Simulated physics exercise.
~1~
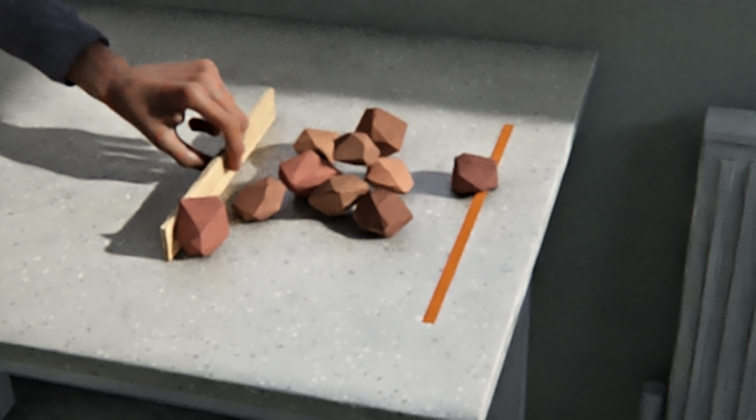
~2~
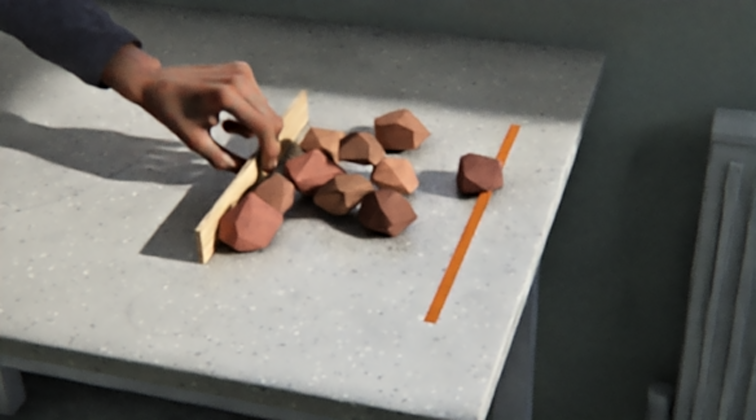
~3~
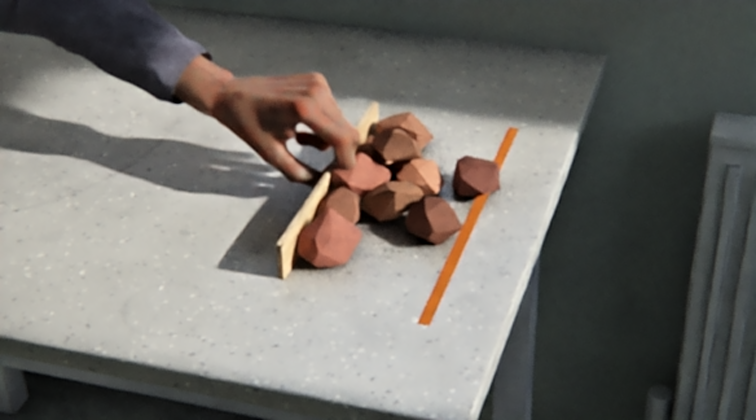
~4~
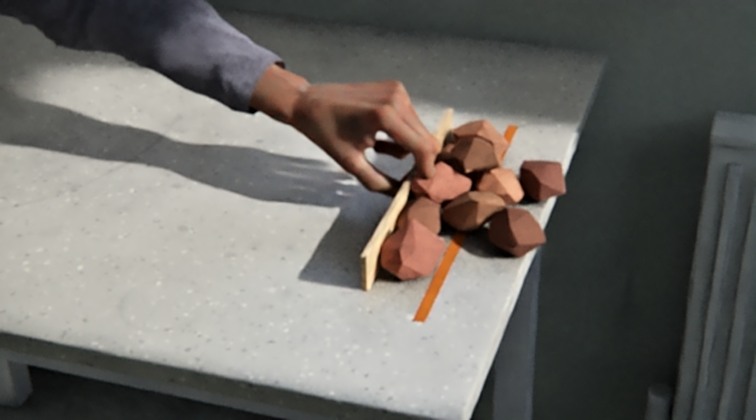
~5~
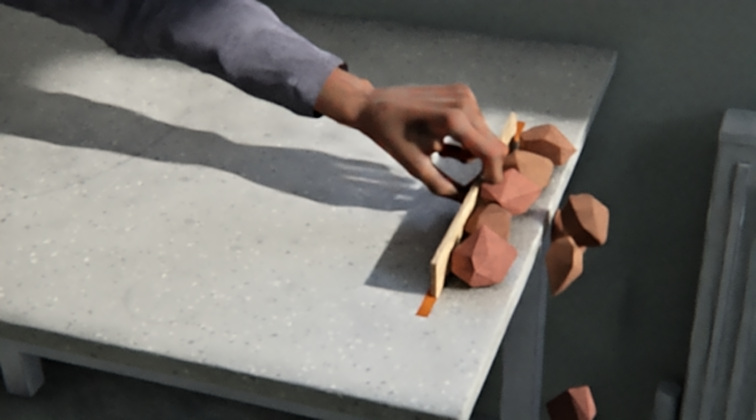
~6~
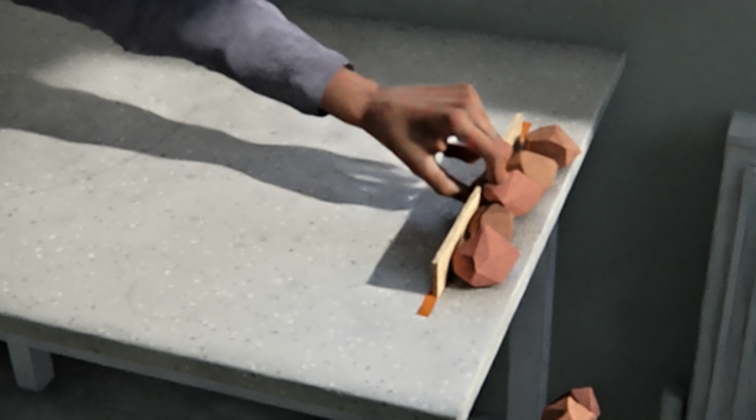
Hand pushing reddish-brown faceted lumps rightward with a wooden strip, stopping at orange tape as about half drop off the table.
